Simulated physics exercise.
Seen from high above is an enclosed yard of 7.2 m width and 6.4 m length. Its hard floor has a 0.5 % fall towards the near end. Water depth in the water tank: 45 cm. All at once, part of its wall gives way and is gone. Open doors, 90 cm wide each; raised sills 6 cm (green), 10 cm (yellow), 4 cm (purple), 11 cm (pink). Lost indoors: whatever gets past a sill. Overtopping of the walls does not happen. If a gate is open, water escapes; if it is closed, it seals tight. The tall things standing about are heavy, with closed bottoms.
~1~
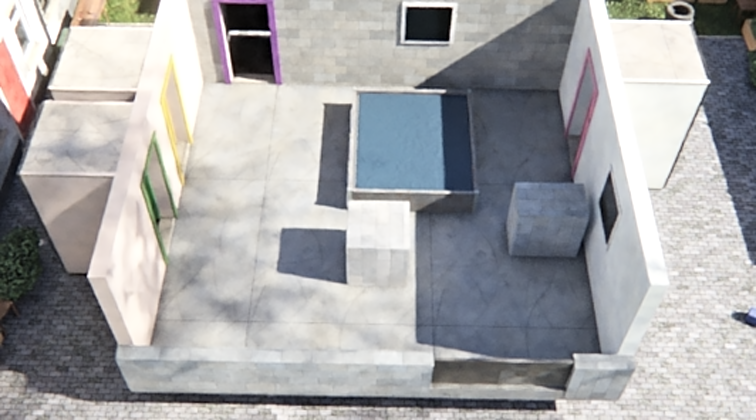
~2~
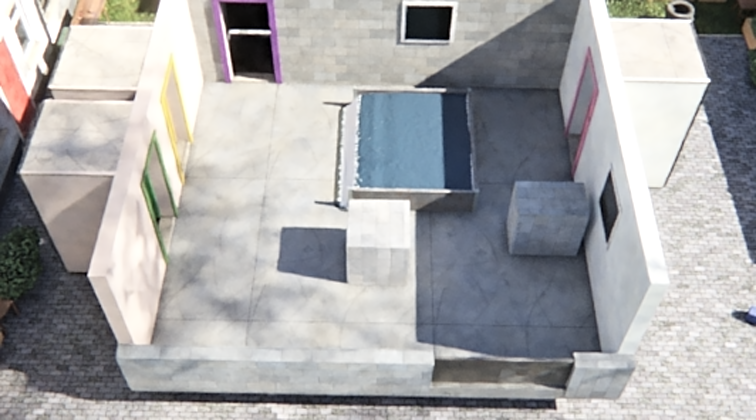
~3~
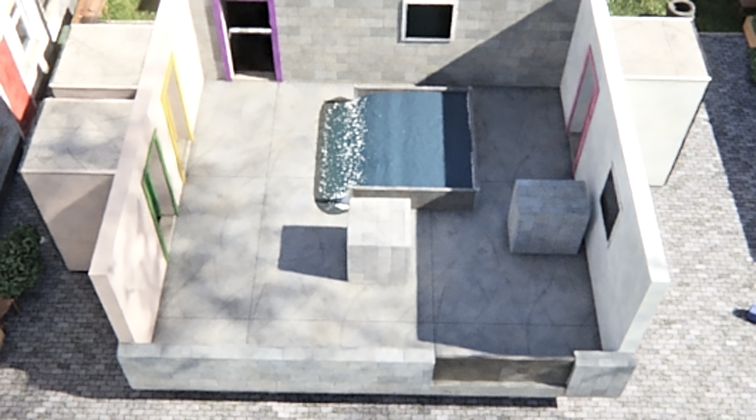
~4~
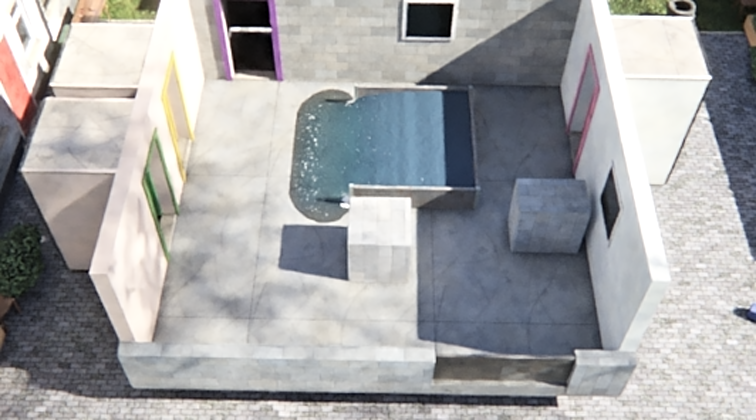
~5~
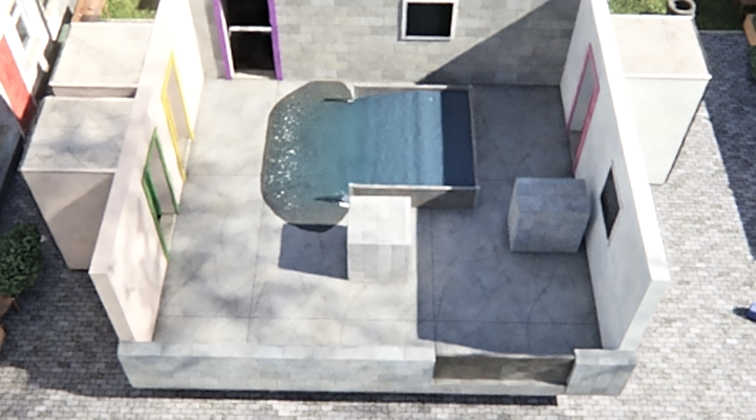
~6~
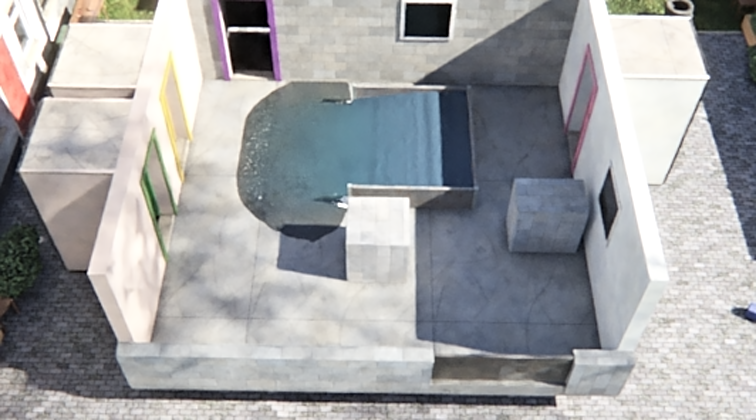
A walled yard with a pale paved floor is seen from high above by a still camera. A blue water tank sits near the grey back wall, with two pale blocks nearer the viewer, a purple-edged opening behind, yellow and green ones on the left, and pink on the right. The tank's left side gives way, and water pours out leftward, spreading across the floor in a widening, rounded sheet.
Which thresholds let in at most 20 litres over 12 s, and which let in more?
The green door breaks the limit; the yellow door breaks the limit; the purple door breaks the limit; the pink door remains within the limit.
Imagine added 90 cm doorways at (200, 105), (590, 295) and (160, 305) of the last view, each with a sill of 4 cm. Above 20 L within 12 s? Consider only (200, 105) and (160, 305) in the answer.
In the order given, higher then higher.
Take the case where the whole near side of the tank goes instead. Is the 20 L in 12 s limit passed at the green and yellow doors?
The green door comes out more than that and the yellow door less than that.
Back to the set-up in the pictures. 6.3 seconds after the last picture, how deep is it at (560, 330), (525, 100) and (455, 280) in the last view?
Spot one 0 cm, spot two 0 cm, spot three 1 cm.
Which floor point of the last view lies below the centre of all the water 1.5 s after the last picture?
Roughly (321, 154).
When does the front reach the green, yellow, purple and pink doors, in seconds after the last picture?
Arrival times: Green 0.9 seconds, yellow 0.4 seconds, purple 0.4 seconds, pink 8.5 seconds.
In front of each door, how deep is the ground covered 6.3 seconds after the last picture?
Depths in cm: Green 6, yellow 7, purple 7, pink 0.
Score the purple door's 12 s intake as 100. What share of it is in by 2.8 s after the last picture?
I'd put it at about 30 per cent by that point.
Then, 0.7 s after the last picture water covers 30 % of the floor and is deepest (22 cm) near (190, 142); green door not reached, yellow door 20 cm at the sill, 5 L in, purple door 6 cm at the sill, 0 L in, pink door not reached.
Then, 1.5 s after the last picture water covers 35 % of the floor and is deepest (30 cm) near (202, 82); green door 14 cm at the sill, 6 L in, yellow door 27 cm at the sill, 70 L in, purple door 9 cm at the sill, 4 L in, pink door not reached.
Then, 2.8 s after the last picture water covers 40 % of the floor and is deepest (23 cm) near (146, 365); green door 14 cm at the sill, 49 L in, yellow door 22 cm at the sill, 174 L in, purple door 18 cm at the sill, 57 L in, pink door not reached.
Then, 6.3 s after the last picture water covers 70 % of the floor and is deepest (14 cm) near (146, 365); green door 6 cm at the sill, 81 L in, yellow door 7 cm at the sill, 223 L in, purple door 7 cm at the sill, 167 L in, pink door not reached.
Then, 11.3 s after the last picture water covers 90 % of the floor and is deepest (10 cm) near (595, 373); green door 6 cm at the sill, 83 L in, yellow door 3 cm at the sill, 223 L in, purple door 2 cm at the sill, 175 L in, pink door 3 cm at the sill, 0 L in.
